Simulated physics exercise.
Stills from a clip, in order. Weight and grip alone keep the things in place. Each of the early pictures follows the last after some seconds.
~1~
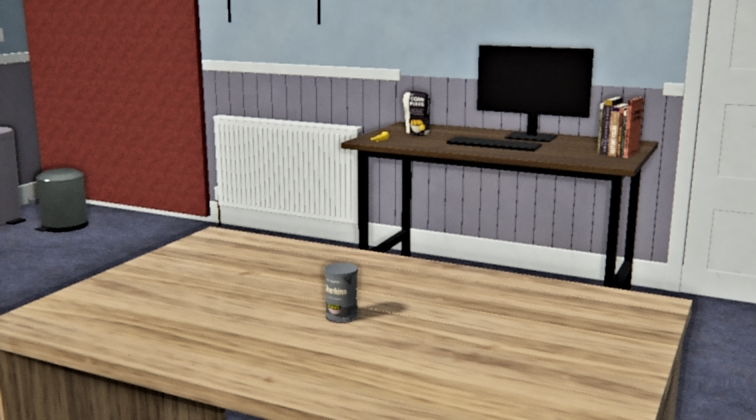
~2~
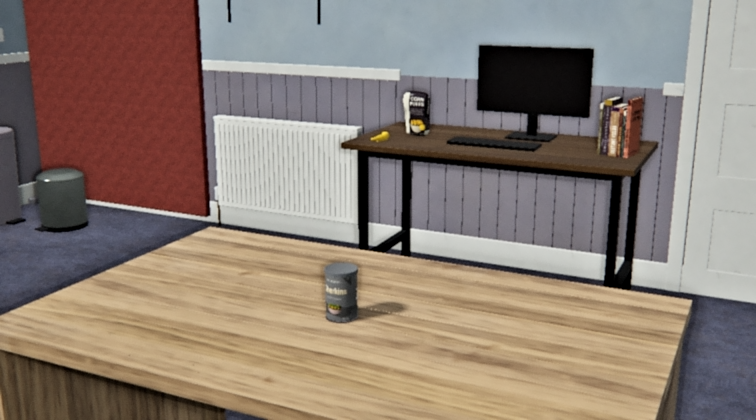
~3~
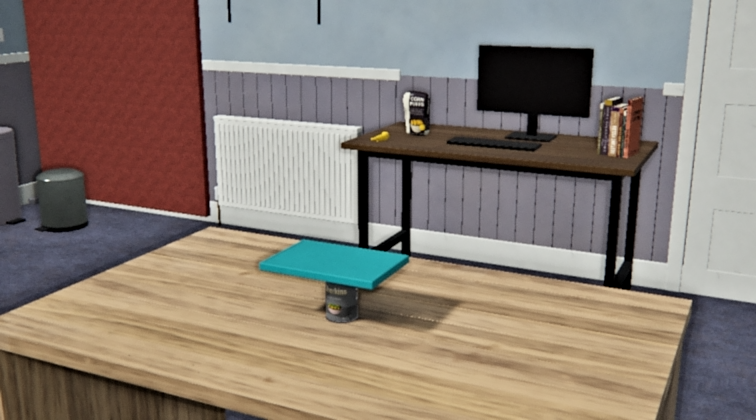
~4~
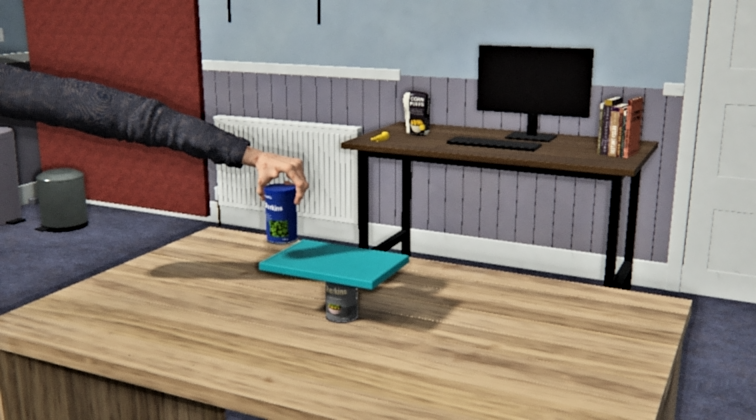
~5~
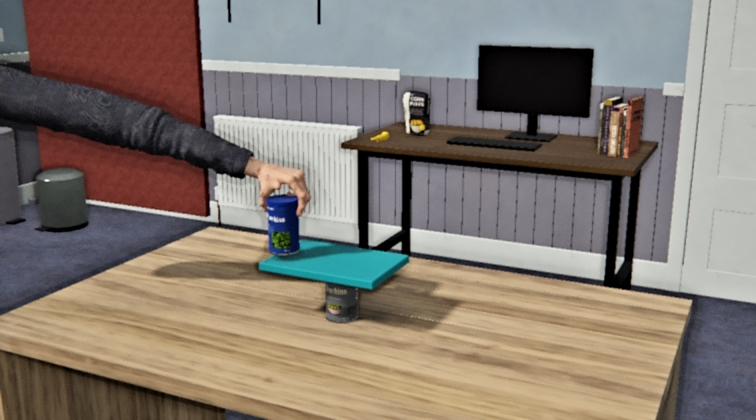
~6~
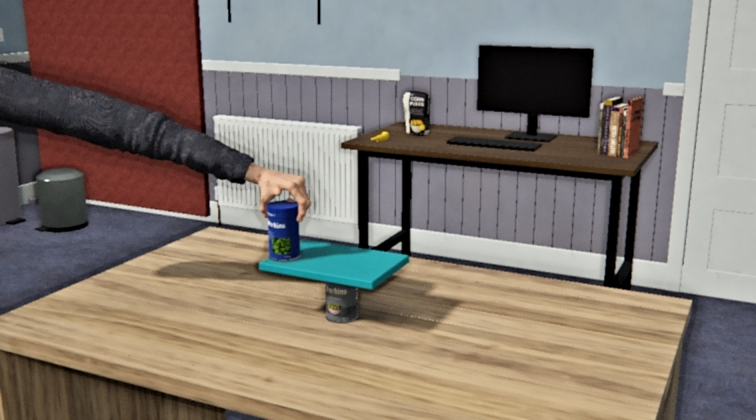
A teal board appears on top of a grey tin on a light wooden table, and then a hand in a dark sleeve reaches in from the left, lowering a blue tin onto the board's left end and keeping hold of it. The fixed camera looks slightly down across a room with blue walls. Behind are a red panel, white radiator, and dark desk with a monitor and books.
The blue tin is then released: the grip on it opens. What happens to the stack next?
Ah, it fails to stay steady this time.
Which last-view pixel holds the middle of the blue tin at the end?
End position: Approximately (244, 297).
Then, 0.30 s past the last view, blue tin now fallen; turquoise lid rocked 48° from its first pose.
Then, 0.40 s past the last view, turquoise lid rocked 68° from its first pose.
Finally, fallen, blue tin; down or leaning hard in the stack, turquoise lid; grey tin still in place. Final places as the last picture's camera would see them, blue tin near (244, 297). The stack gives way.
